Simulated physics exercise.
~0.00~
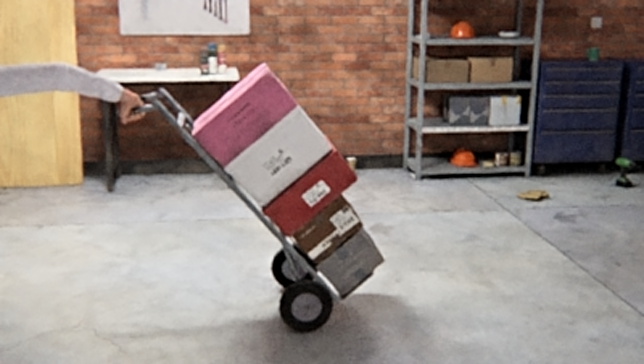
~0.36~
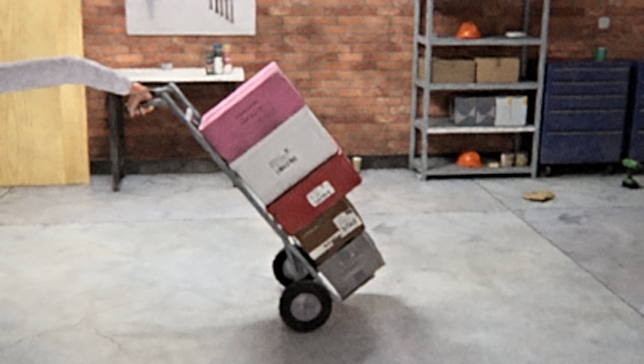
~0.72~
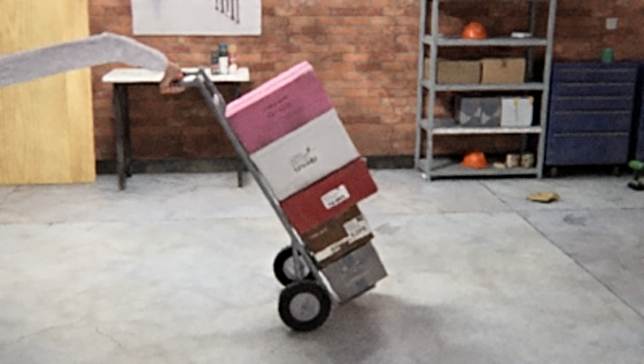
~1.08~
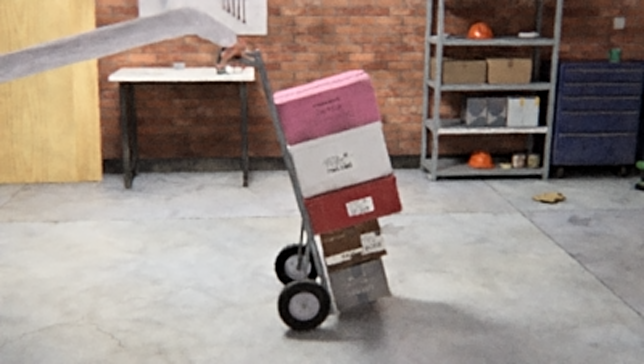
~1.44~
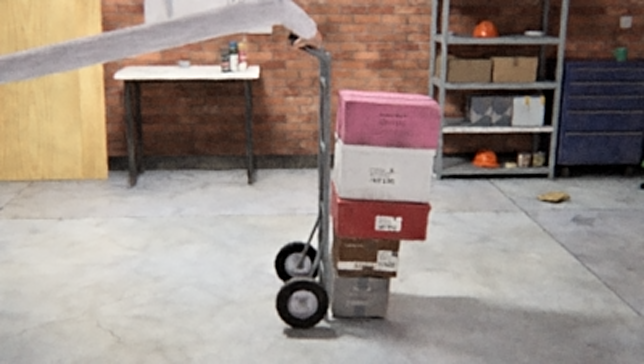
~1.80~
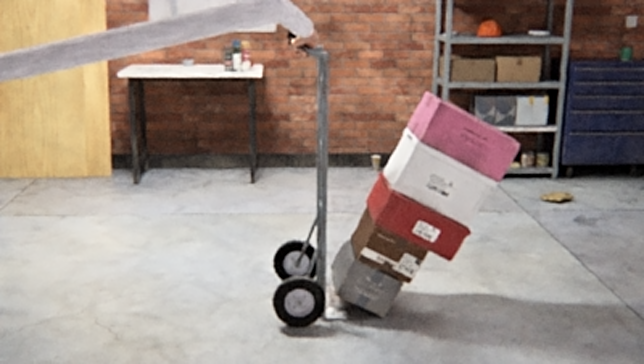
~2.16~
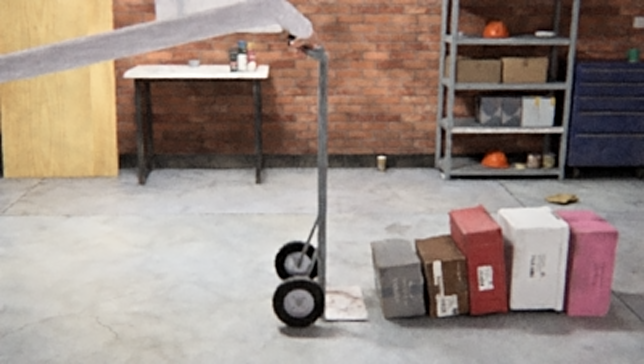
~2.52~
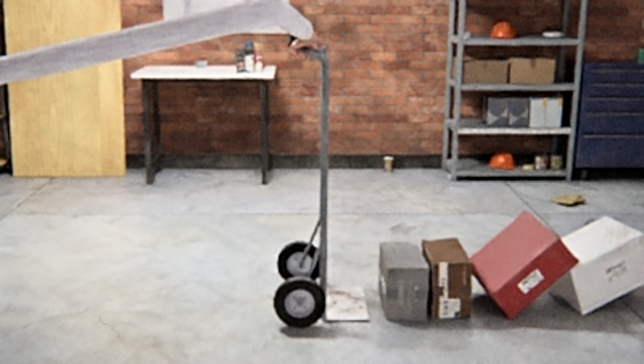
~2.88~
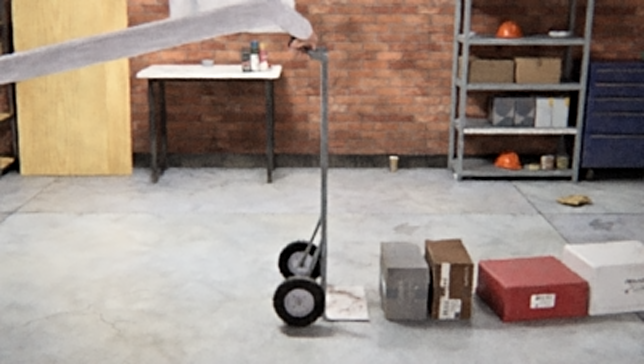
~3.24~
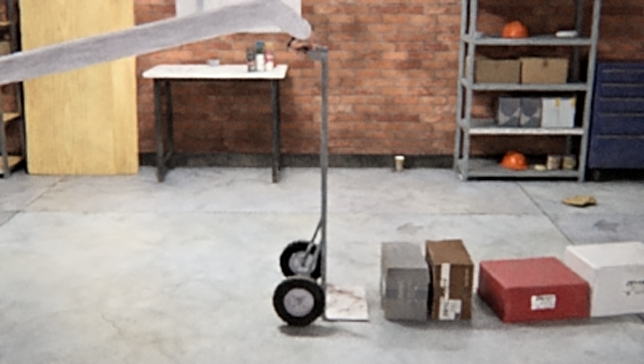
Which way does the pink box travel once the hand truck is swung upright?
It travels to the right, falling from the top of the stack towards the floor and then going out of view.
